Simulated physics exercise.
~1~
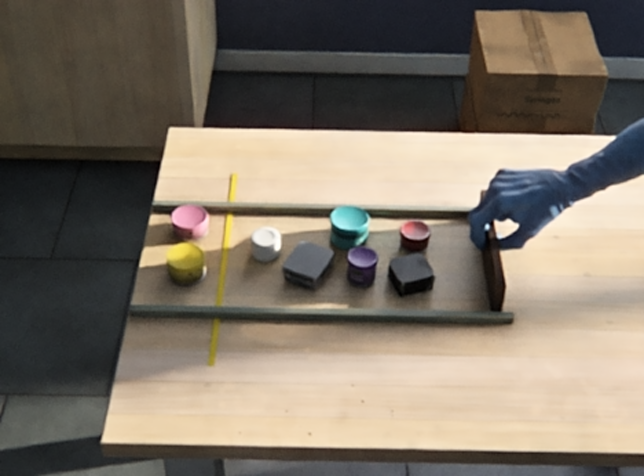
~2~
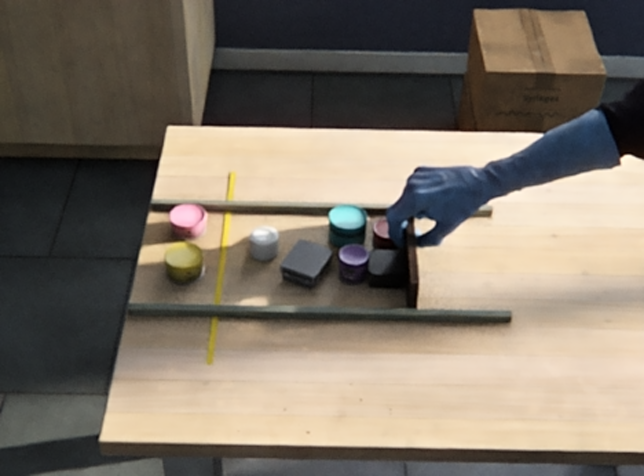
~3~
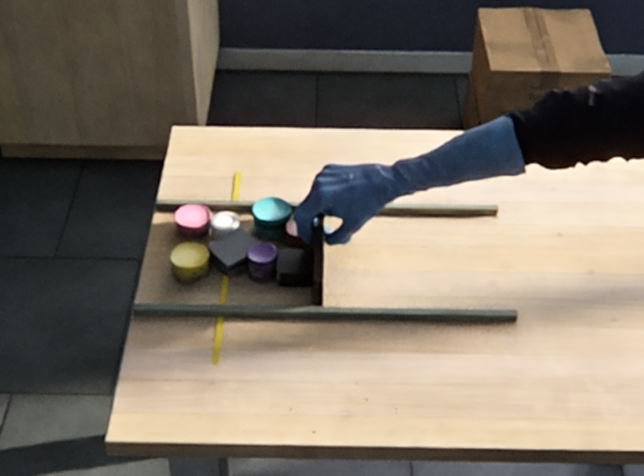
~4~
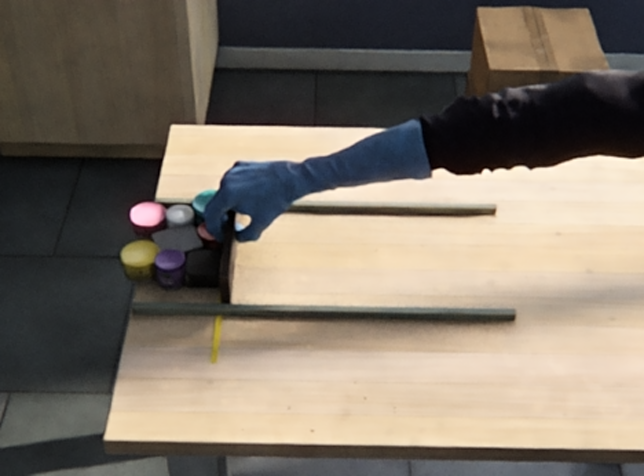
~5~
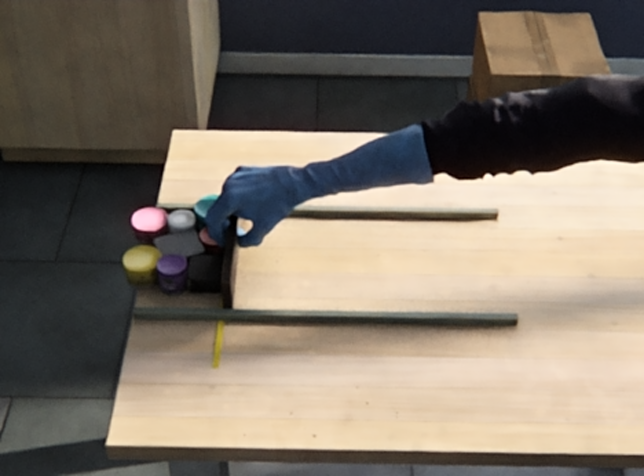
A gloved hand slides a board left, bunching small pots at the table's edge without any falling.
